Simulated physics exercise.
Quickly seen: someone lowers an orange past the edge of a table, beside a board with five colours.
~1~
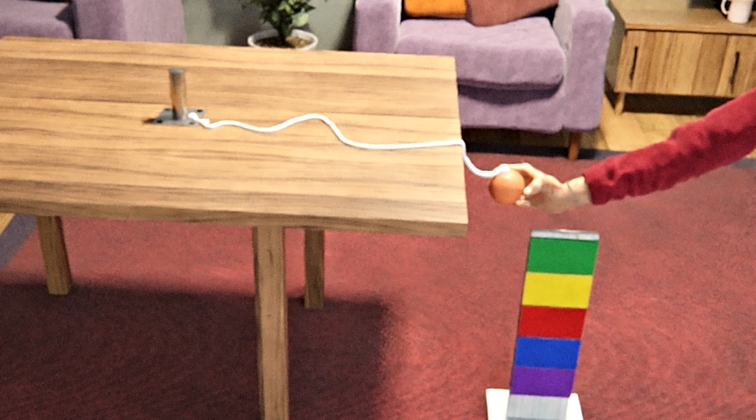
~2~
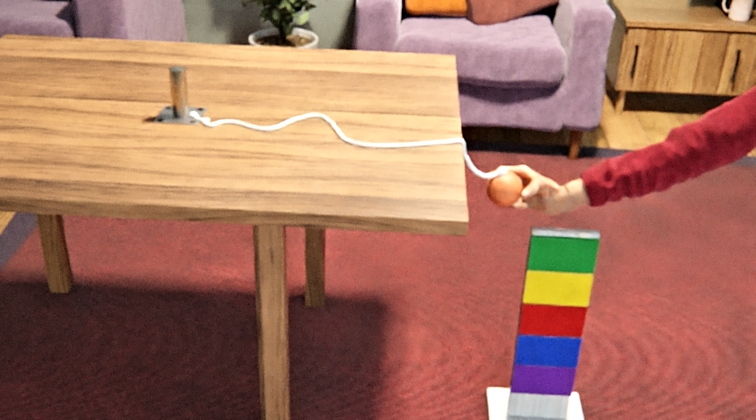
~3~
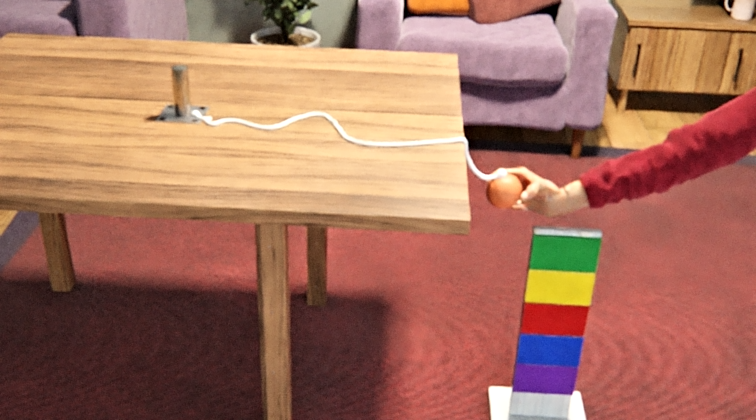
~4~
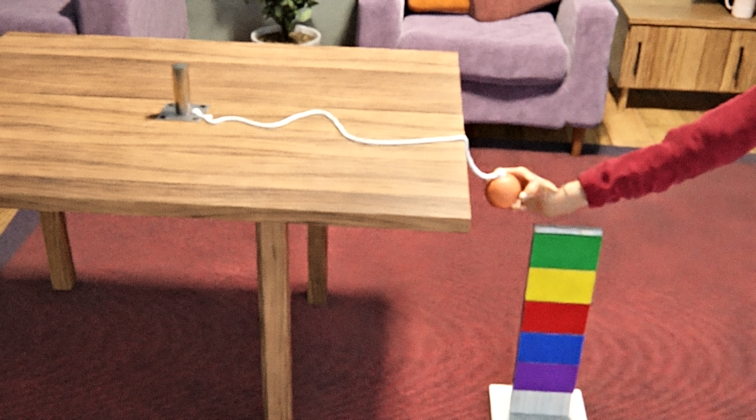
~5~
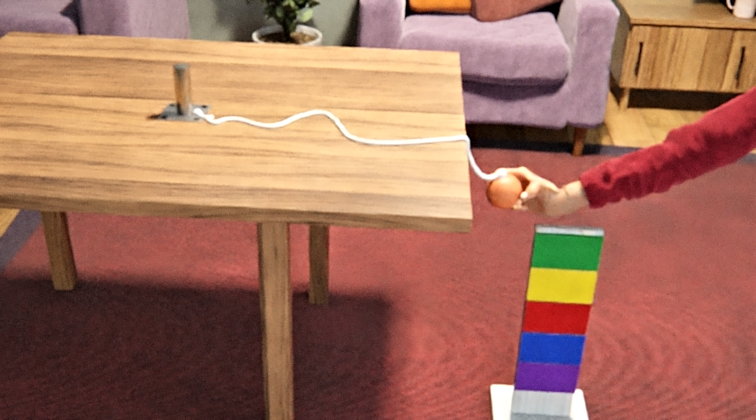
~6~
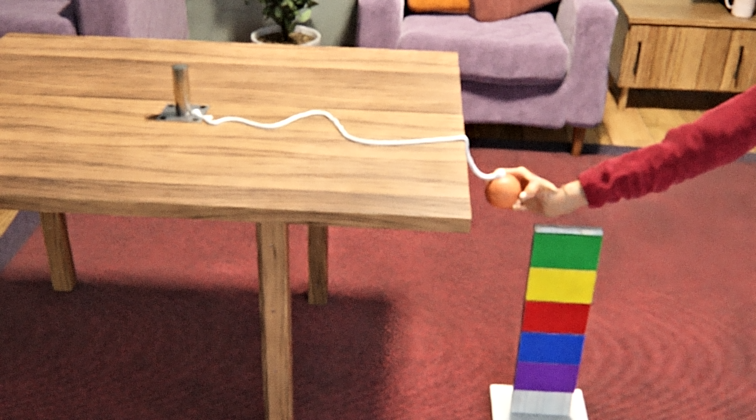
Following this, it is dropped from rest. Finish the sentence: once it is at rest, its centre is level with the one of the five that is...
Yellow.
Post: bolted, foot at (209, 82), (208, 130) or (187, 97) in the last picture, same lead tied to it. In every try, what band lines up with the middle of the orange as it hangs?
Going case by case, it's yellow, red and finally yellow.
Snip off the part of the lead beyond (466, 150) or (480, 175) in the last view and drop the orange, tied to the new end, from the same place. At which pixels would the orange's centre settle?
The pixels are (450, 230) and (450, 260), in that order.
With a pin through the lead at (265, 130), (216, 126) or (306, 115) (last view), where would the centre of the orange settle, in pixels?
Those spots come out as (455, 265), (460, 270) and (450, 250).
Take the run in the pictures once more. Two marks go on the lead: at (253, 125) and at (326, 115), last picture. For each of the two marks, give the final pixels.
They go to (279, 120) and to (366, 127).
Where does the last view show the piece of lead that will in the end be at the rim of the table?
That point sits at about (387, 144).
Early on, orange near (421, 262); level with yellow.
Midway, orange near (456, 281); level with yellow.
Finally, orange near (461, 280); level with yellow. The yellow one.
